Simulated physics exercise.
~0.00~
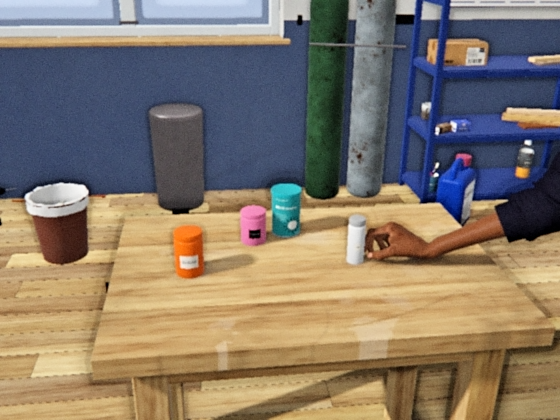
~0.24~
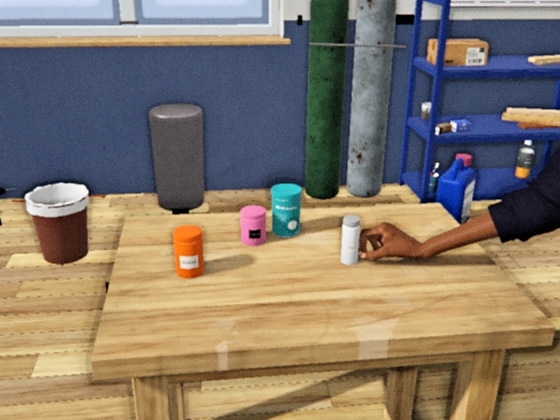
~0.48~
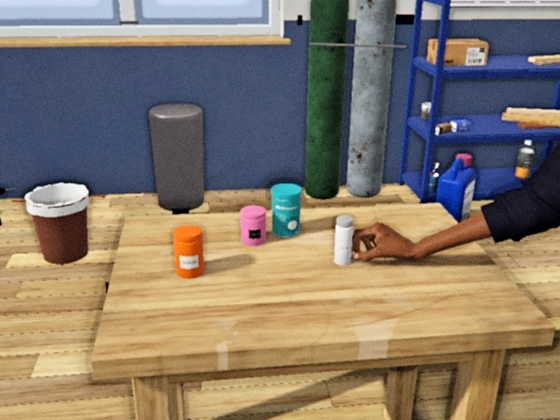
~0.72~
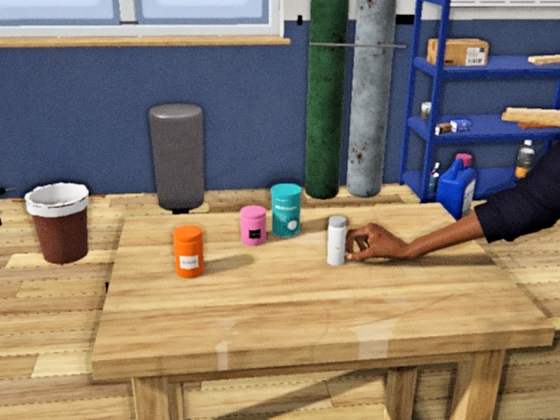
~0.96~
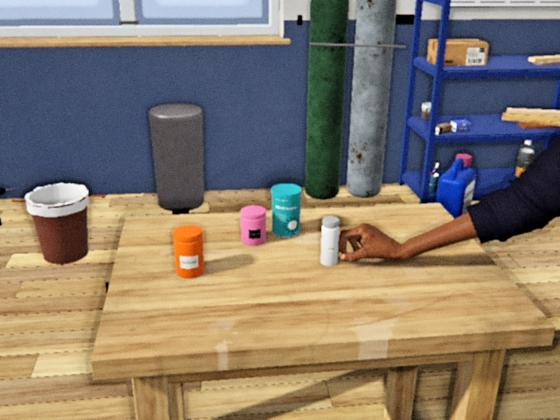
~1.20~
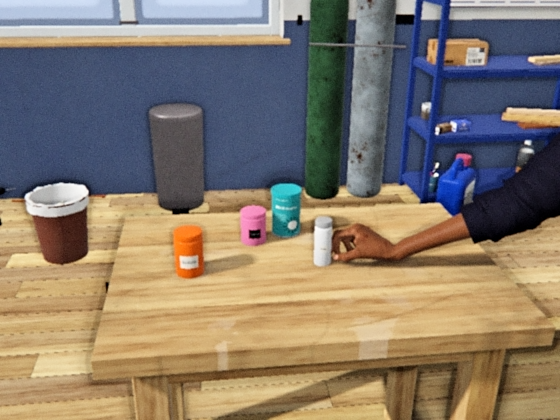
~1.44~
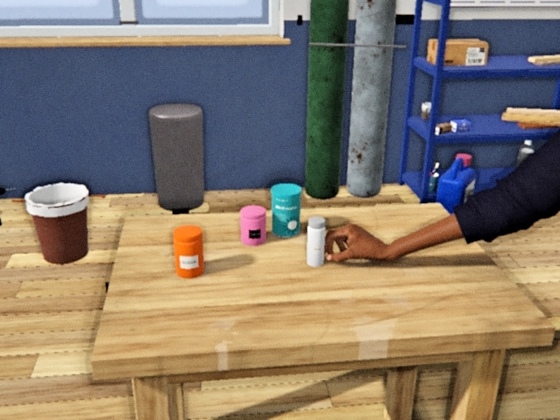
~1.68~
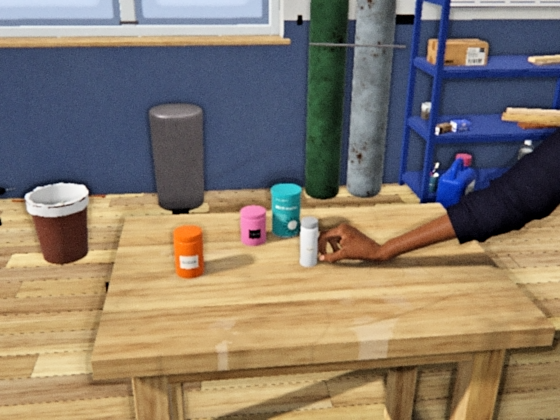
White shaker sliding left across a wooden table, pushed by a hand, staying upright near a turquoise tin and pink jar.
